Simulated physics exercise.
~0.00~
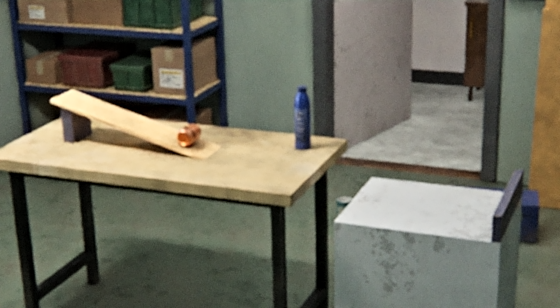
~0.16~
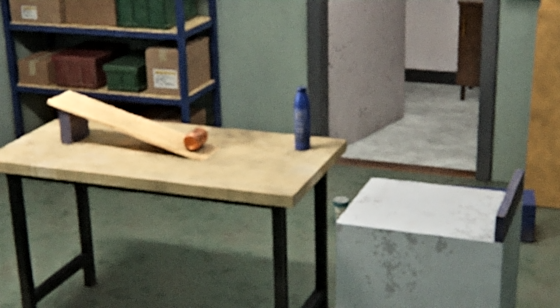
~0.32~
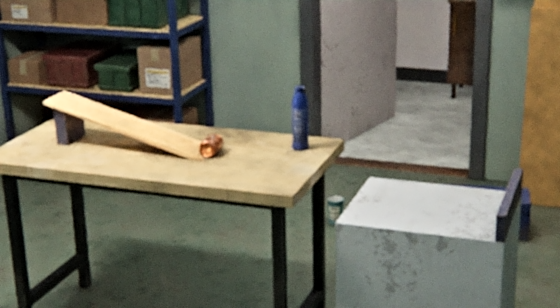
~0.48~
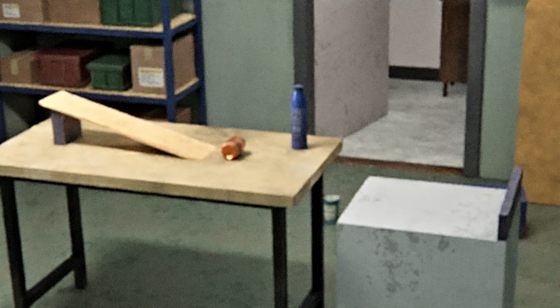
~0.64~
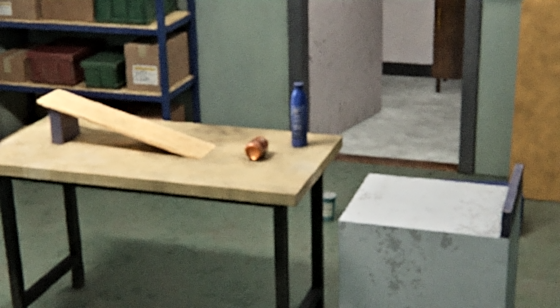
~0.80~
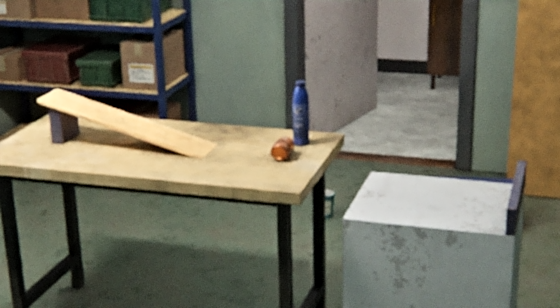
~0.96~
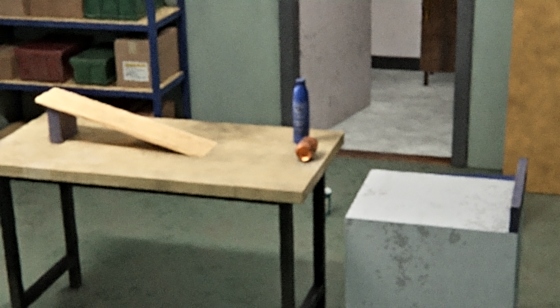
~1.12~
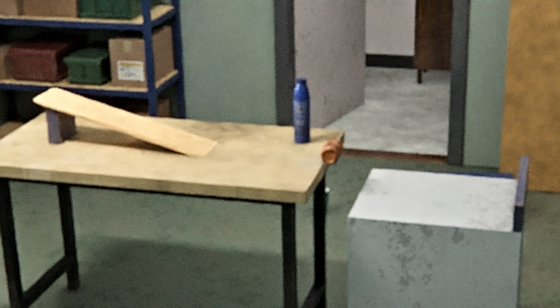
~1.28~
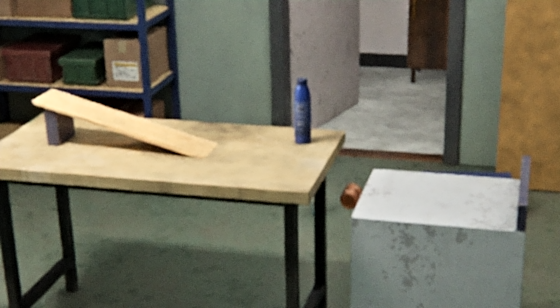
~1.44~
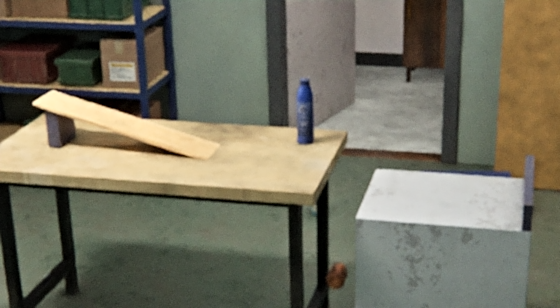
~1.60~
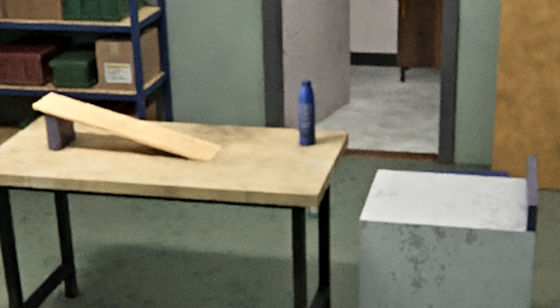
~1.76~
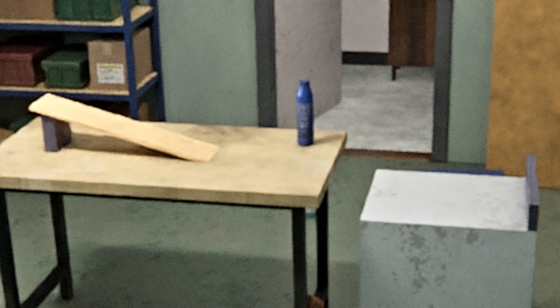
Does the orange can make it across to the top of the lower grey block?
No, it rolls off the table's right edge and drops into the gap before reaching the top of the grey block.
